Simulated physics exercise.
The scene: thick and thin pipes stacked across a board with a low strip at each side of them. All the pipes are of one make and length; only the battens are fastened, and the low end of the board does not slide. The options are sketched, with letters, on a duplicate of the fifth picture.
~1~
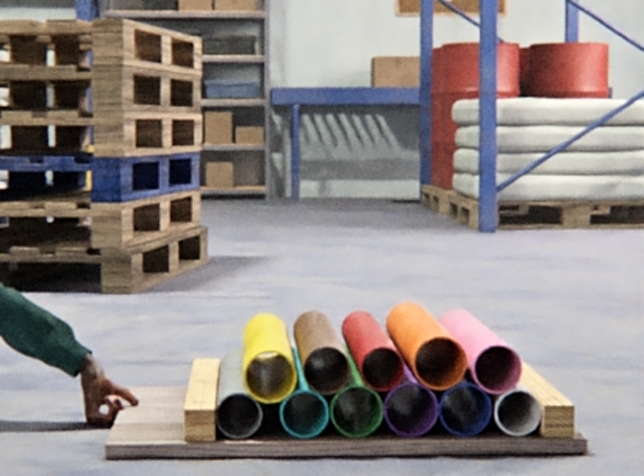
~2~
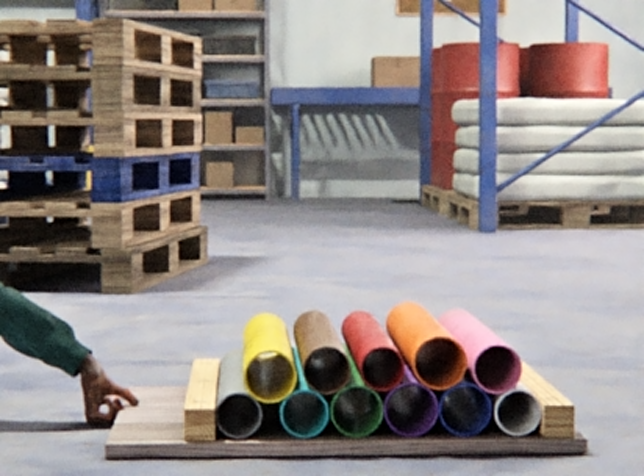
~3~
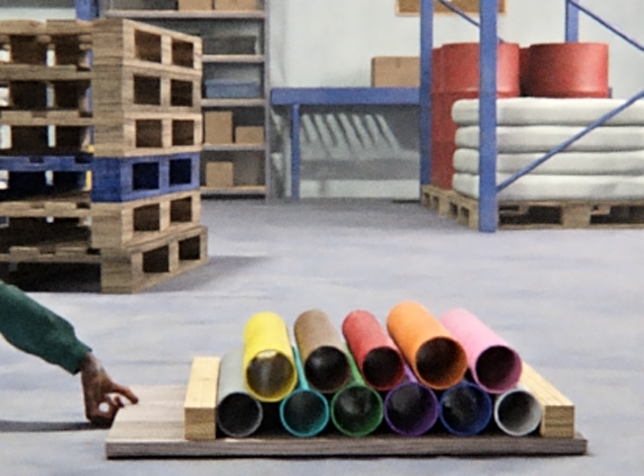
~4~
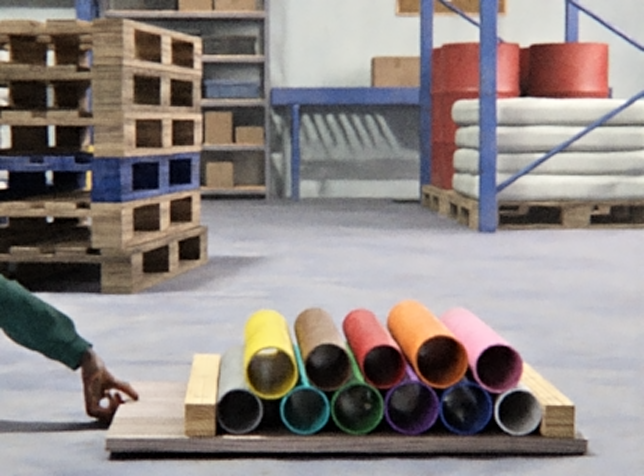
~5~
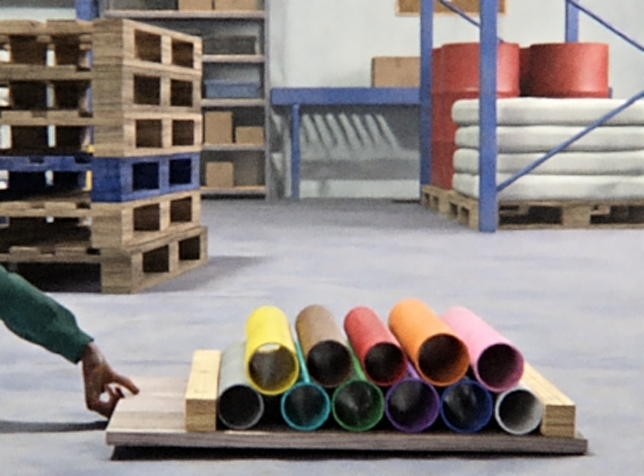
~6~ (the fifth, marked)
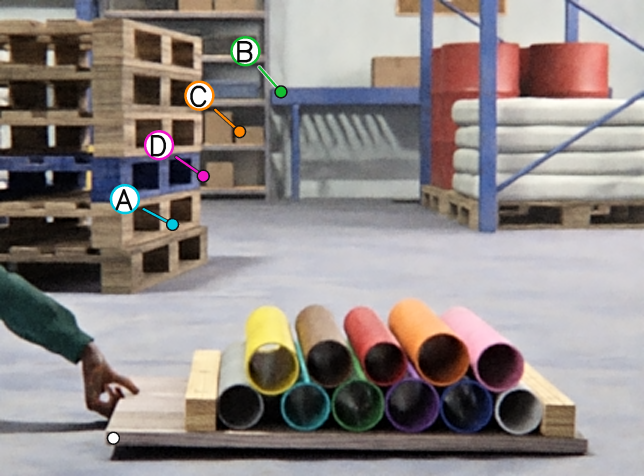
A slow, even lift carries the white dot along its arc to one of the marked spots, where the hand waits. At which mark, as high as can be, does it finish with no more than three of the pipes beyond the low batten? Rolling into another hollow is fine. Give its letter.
The last mark within the limit is A.
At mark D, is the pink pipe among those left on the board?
The pink pipe: No.
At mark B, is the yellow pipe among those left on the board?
The yellow pipe: No.
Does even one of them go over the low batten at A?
Yes.
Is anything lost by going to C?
Yes, at C.
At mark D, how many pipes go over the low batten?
It comes to five.
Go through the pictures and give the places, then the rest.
The first picture shows green pipe (357, 411); purple pipe (411, 409); blue pipe (465, 409).
The second picture shows blue pipe (465, 409).
The third picture shows board (338, 401); grey pipe (239, 413); turquoise pipe (305, 412); orange pipe (440, 362).
The fourth picture shows board (338, 399); grey pipe (239, 410); turquoise pipe (305, 410).
The fifth picture shows board (338, 396); grey pipe (240, 406); turquoise pipe (306, 406).
On the marked copy, A at (172, 224); B at (281, 92); C at (239, 131); D at (203, 176); the white dot at (113, 438).
With A. Early on, board at 17°.
Further on, board at 28°.
At the end, board at 28°, two over the low batten (pink, orange).
As for the rest, B five over the low batten; C five over the low batten; D five over the low batten.
